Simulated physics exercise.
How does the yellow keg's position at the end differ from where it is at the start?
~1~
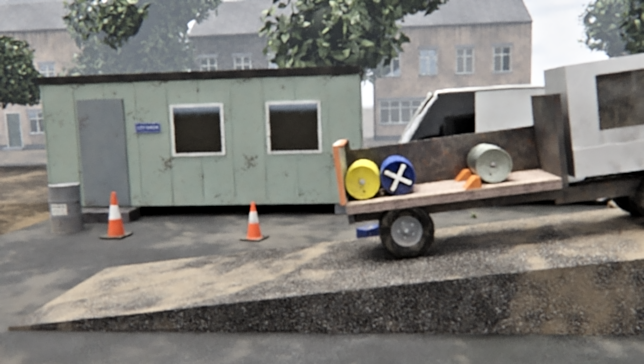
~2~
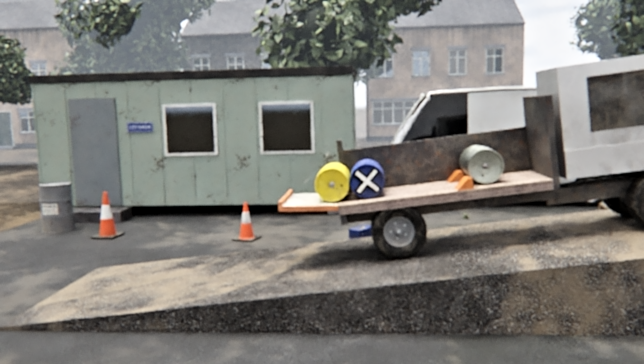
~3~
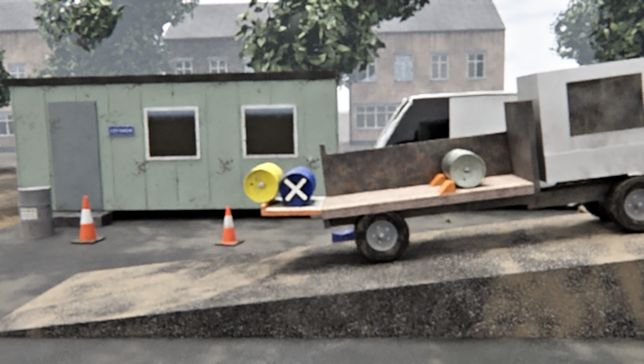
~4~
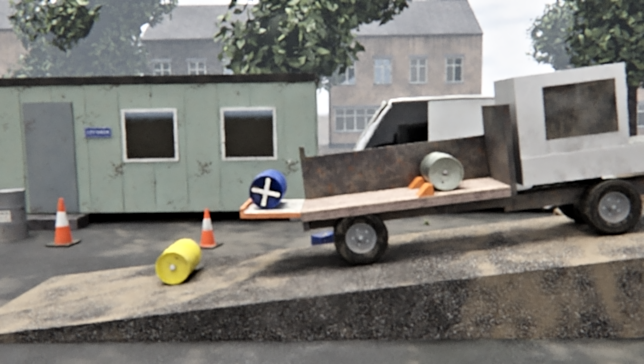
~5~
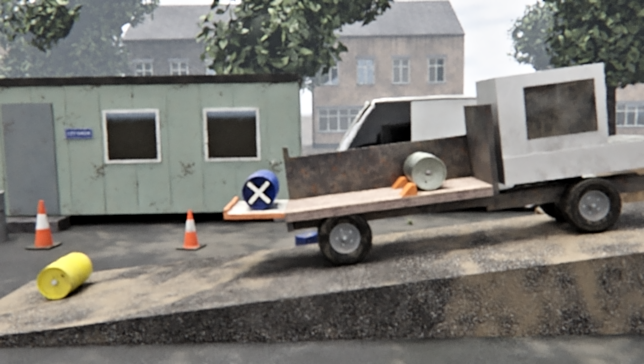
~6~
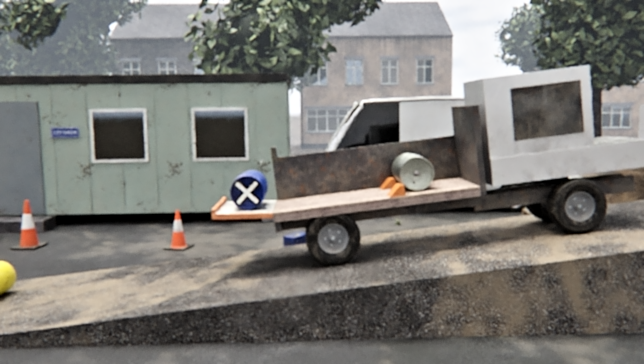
At the start the yellow keg is on the pick-up's bed, beside the blue keg near the tailgate. At the end it is on the ground down the slope, at the far left edge of the view.
